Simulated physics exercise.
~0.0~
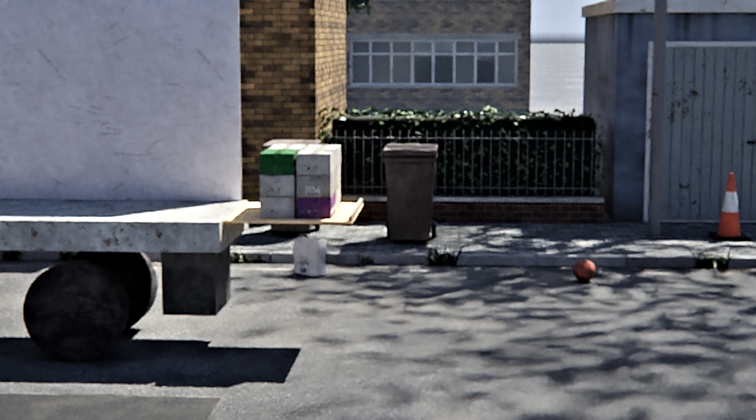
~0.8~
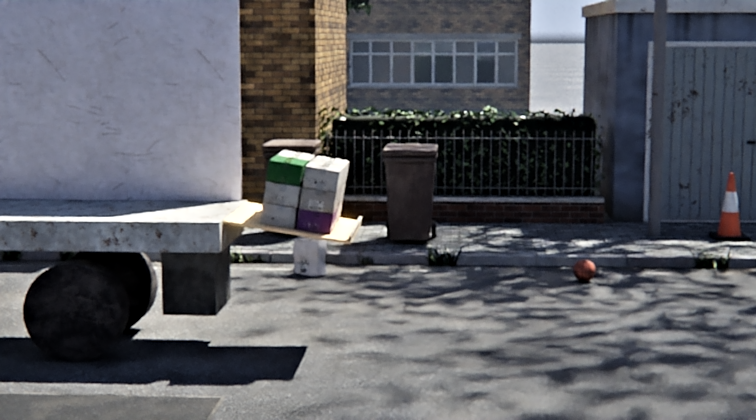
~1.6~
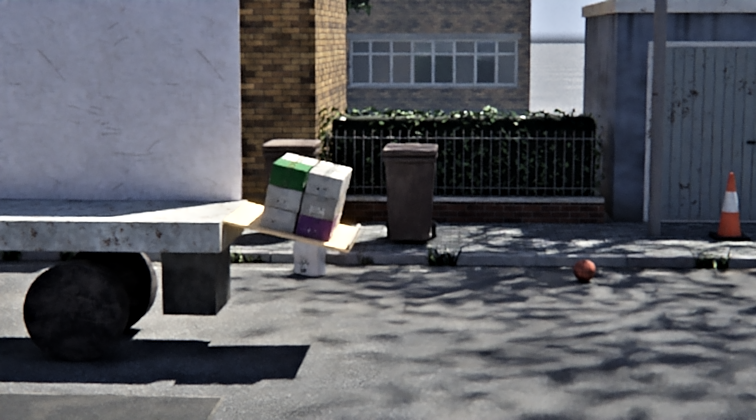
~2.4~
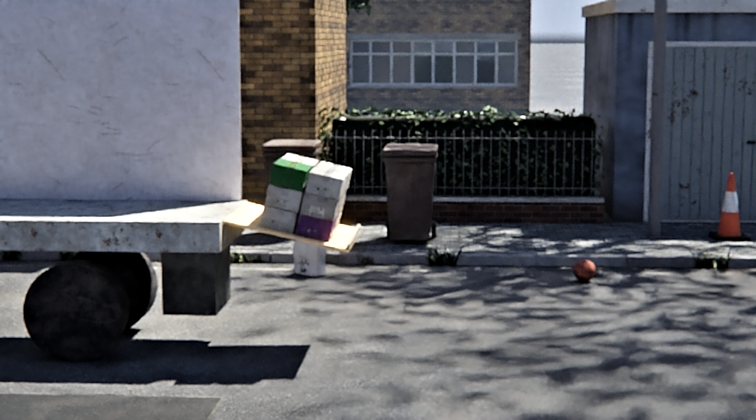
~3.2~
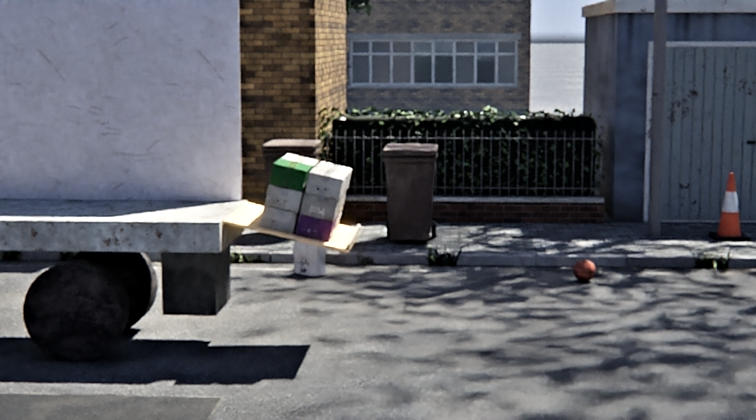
The clip shows a stack of pale parcels, one marked green and another purple, on a platform at the back of a parked lorry. The platform tips slightly down to the right and stops, with the stack leaning but still together on it.
